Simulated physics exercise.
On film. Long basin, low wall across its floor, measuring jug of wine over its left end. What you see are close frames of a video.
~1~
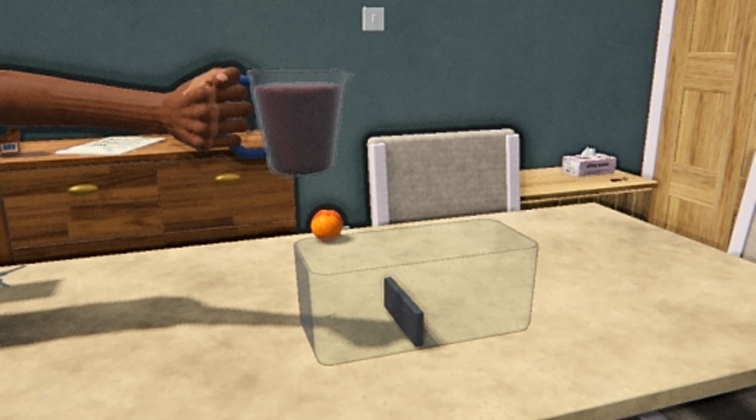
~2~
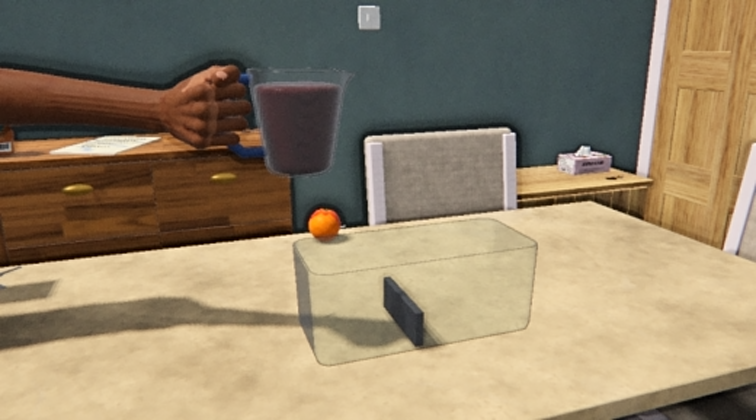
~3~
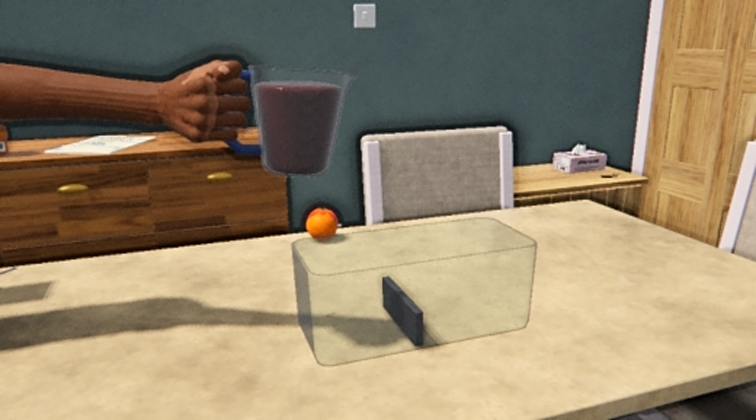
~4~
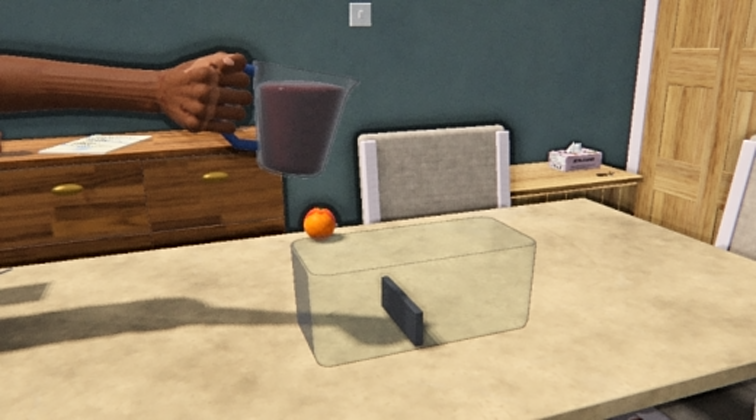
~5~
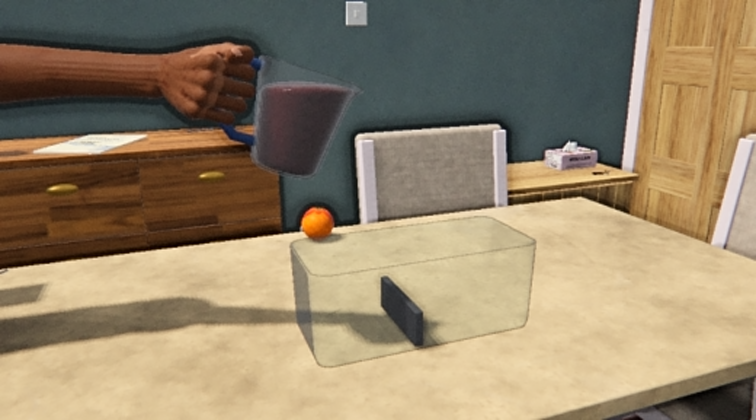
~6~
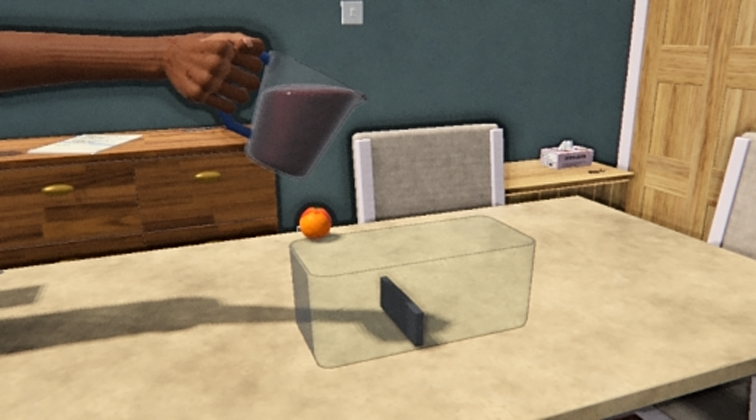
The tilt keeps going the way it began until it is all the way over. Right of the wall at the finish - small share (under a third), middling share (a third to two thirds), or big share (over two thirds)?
Big.
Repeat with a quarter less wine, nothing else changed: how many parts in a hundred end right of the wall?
85 per cent or so.
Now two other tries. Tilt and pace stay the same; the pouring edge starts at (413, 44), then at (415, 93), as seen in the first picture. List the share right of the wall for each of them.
In order: Close to 95 and 95 percent.
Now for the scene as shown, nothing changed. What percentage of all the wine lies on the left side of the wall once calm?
About 10 percent.
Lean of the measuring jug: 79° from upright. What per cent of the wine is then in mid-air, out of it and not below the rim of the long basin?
That comes to near 25 percent.
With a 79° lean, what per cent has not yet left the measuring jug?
I'd put it at some 60 in a hundred.
A moment on, the measuring jug is tipped on its side and 62 per cent is still to pour, 0 is left of the wall and 12 right of it.
Next, the measuring jug is tipped on its side and 19 per cent is still to pour, 3 is left of the wall and 56 right of it.
Then the measuring jug is tipped on its side and 3 per cent is still to pour, 4 is left of the wall and 88 right of it.
Later the measuring jug is tipped on its side and 0 per cent is still to pour, 7 is left of the wall and 91 right of it.
Finally, 8 per cent lies left of the wall, 91 right of it and 1 outside.
